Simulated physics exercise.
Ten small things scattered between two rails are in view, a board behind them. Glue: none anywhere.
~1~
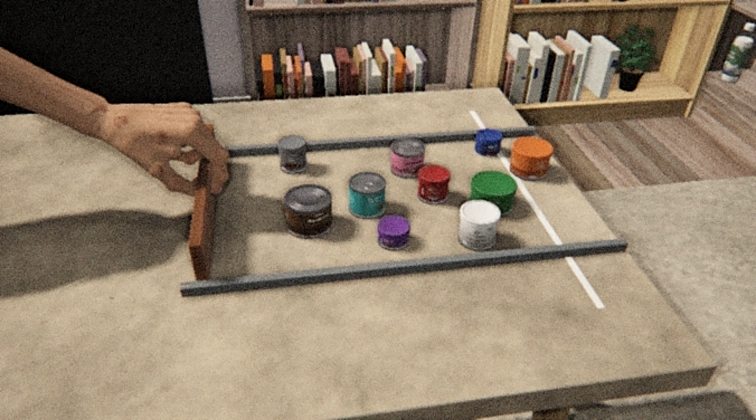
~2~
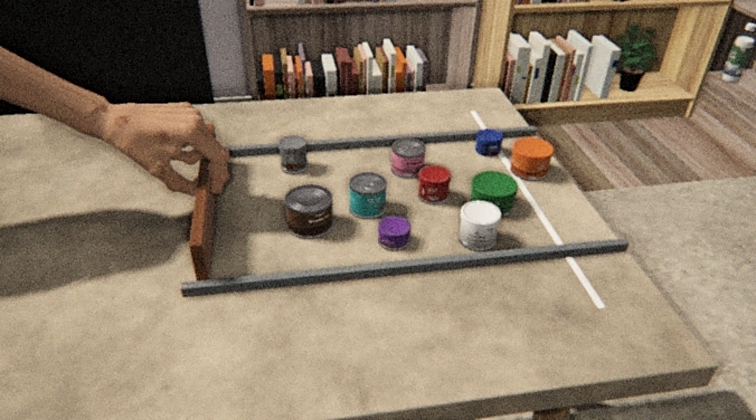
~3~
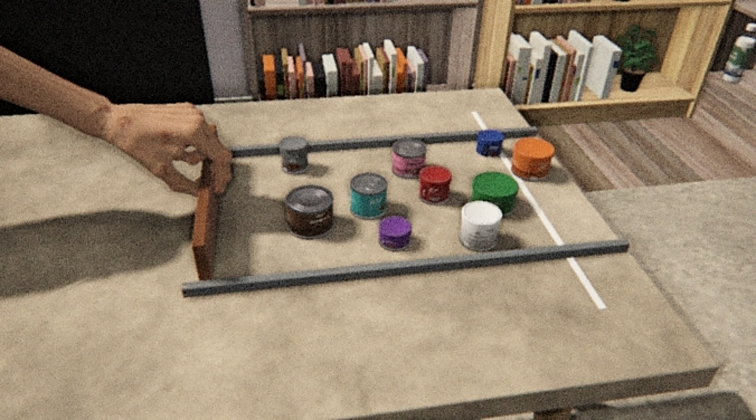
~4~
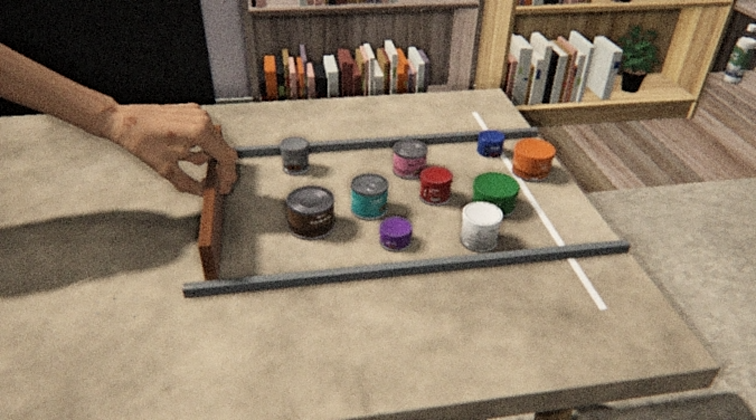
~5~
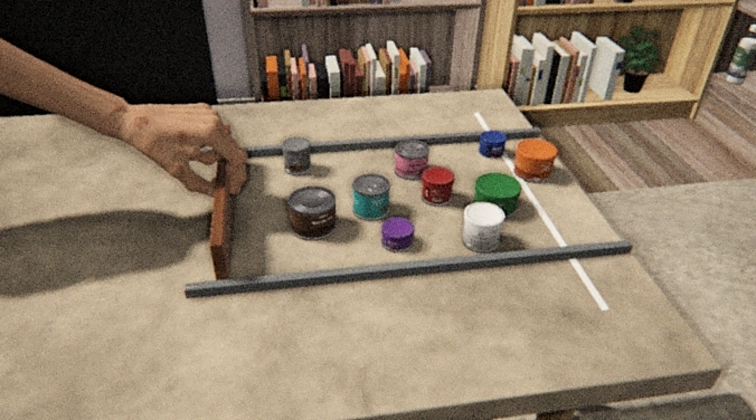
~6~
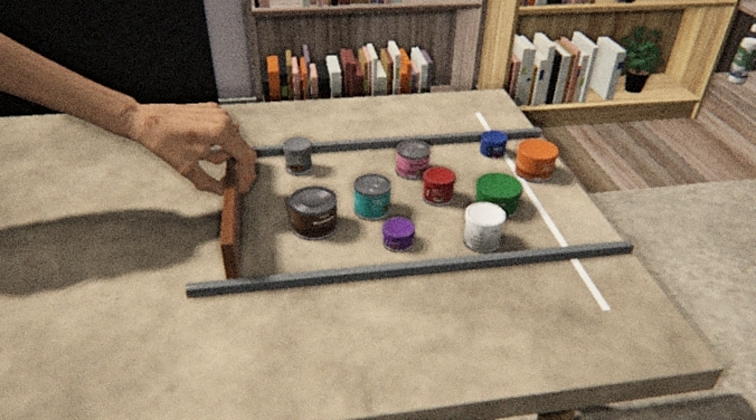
A pale, stone-like tabletop is seen from above at an angle, with filled bookshelves and a plant behind it. Between two dark rails sit ten small containers, grey, brown, teal, purple, pink and red toward the left and middle, green, white, blue and orange toward a white line at right. From the left, a hand slides an upright reddish-brown board slowly rightward, while the containers stay in place and the view barely drifts.
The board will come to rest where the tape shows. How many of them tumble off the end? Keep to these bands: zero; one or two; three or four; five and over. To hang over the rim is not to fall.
That gives one or two.
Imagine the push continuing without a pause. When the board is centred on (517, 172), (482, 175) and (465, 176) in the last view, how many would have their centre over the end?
Middles past end - pos 1: 1, pos 2: 0, pos 3: 0.
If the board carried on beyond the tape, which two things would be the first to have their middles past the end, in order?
The order is the orange tin, then the green tin.
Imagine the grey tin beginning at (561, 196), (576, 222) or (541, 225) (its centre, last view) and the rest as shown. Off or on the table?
Taking the three spots in turn, the grey tin comes off, then comes off, then comes off.
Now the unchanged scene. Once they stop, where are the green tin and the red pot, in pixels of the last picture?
Green tin: (588, 181); red pot: (561, 163).
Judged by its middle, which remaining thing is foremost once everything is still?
Result: Green tin.
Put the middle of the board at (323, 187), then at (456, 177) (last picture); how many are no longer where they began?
First position 3; second position 8.
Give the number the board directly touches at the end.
Result: 5 in all.
Early on, none off yet; orange tin at rest near (536, 161); blue tub at rest near (494, 144); green tin at rest near (498, 196).
A while later, none off yet; orange tin at rest near (536, 161); blue tub at rest near (494, 144); green tin moving near (508, 194).
Finally, the number that fall off is one or two; lost, orange tin.
